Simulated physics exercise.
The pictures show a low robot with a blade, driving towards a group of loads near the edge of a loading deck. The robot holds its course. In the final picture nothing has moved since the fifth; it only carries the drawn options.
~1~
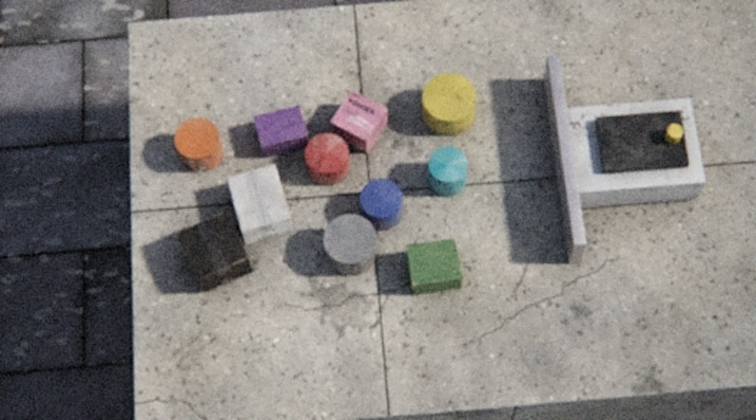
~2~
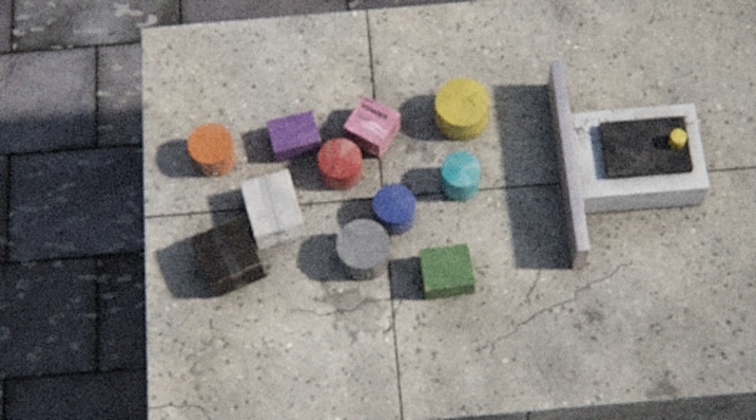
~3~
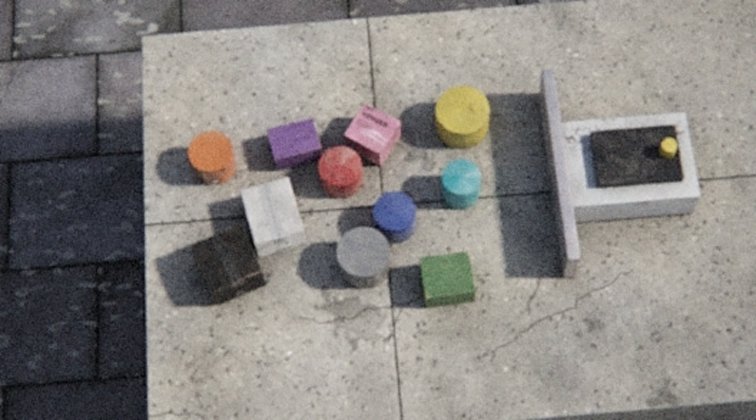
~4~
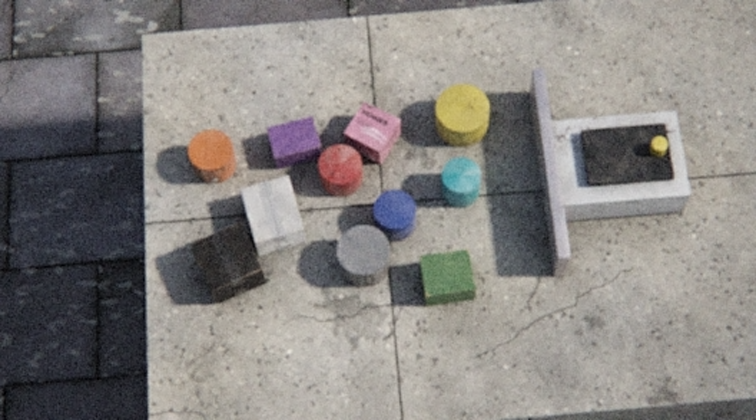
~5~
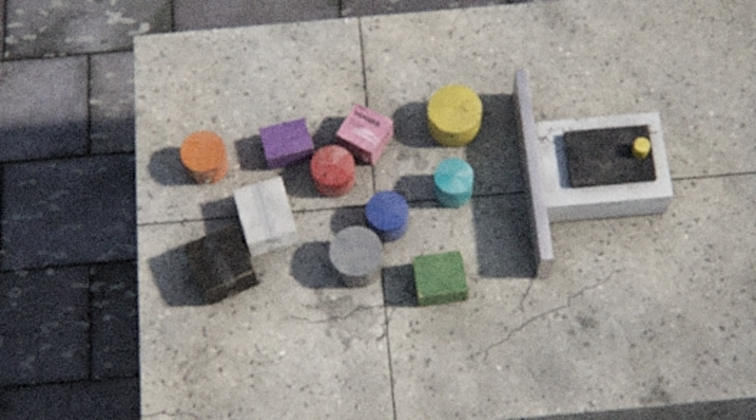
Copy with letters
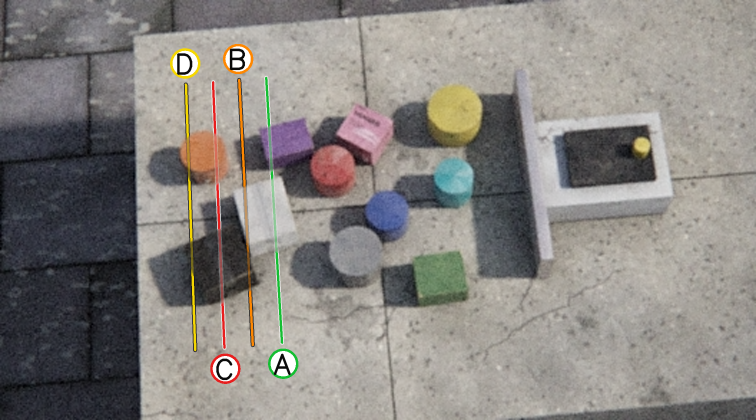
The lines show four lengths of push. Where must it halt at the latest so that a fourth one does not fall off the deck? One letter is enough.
The farthest such stop is C.
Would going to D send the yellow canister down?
No.
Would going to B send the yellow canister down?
No.
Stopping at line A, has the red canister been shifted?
Yes.
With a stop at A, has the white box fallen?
No.
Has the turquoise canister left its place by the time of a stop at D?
Yes.
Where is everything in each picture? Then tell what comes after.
Robot (636, 142); orange pail (200, 146); purple crate (282, 131), in the first frame.
Robot (640, 147); green crate (447, 272), in the second frame.
Robot (631, 156); blue canister (395, 217), in the third frame.
Robot (620, 155); white box (273, 216), in the fourth frame.
Robot (603, 156); red canister (333, 172); black box (221, 265); yellow canister (455, 116), in the fifth frame.
On the marked copy, A at (274, 205); B at (246, 207); C at (219, 210); D at (190, 212).
Taking C. A third of the way, robot (491, 165); yellow canister (381, 117); green crate (400, 281).
Two thirds of the way, robot (377, 175); orange pail (172, 173); black box (201, 270).
When it is over, robot (288, 183); black box over the edge; orange pail over the edge; two fallen.
As for the rest, A is within the limit but short; B is within the limit but short; D drops four.
